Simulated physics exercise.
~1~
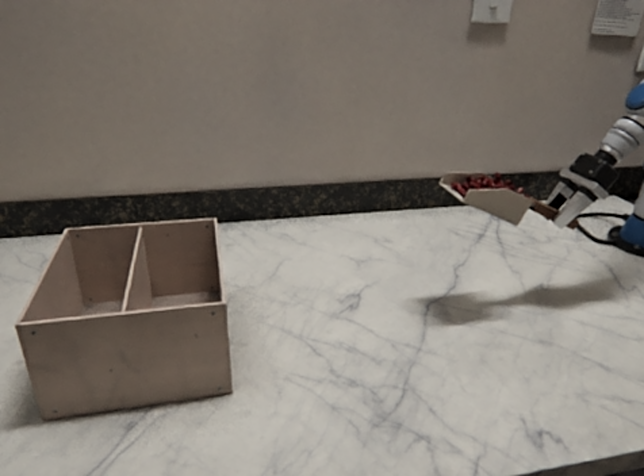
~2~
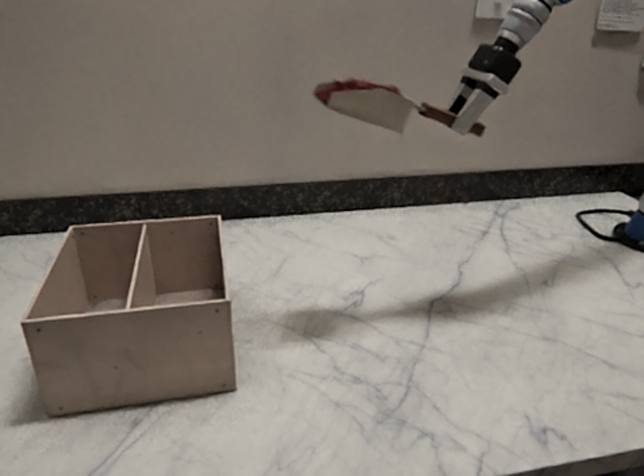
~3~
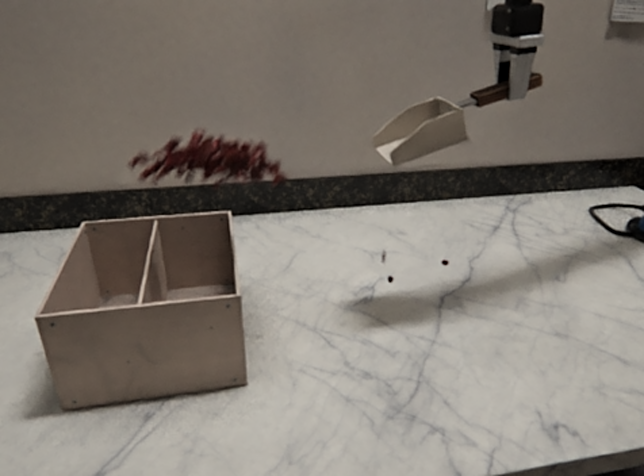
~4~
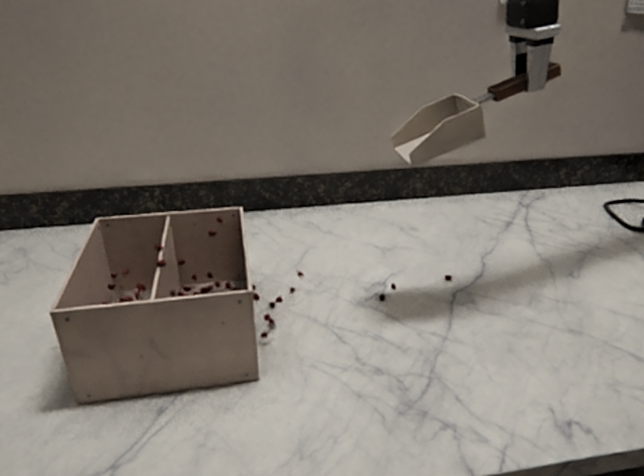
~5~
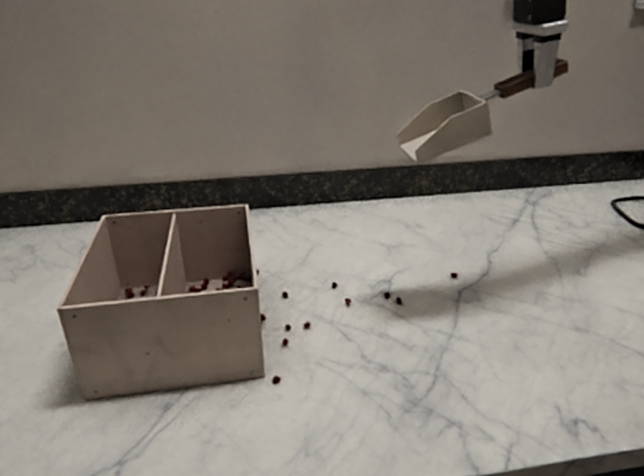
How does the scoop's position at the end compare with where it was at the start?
At the end the scoop is held clearly higher above the table and a little further left than at the start.
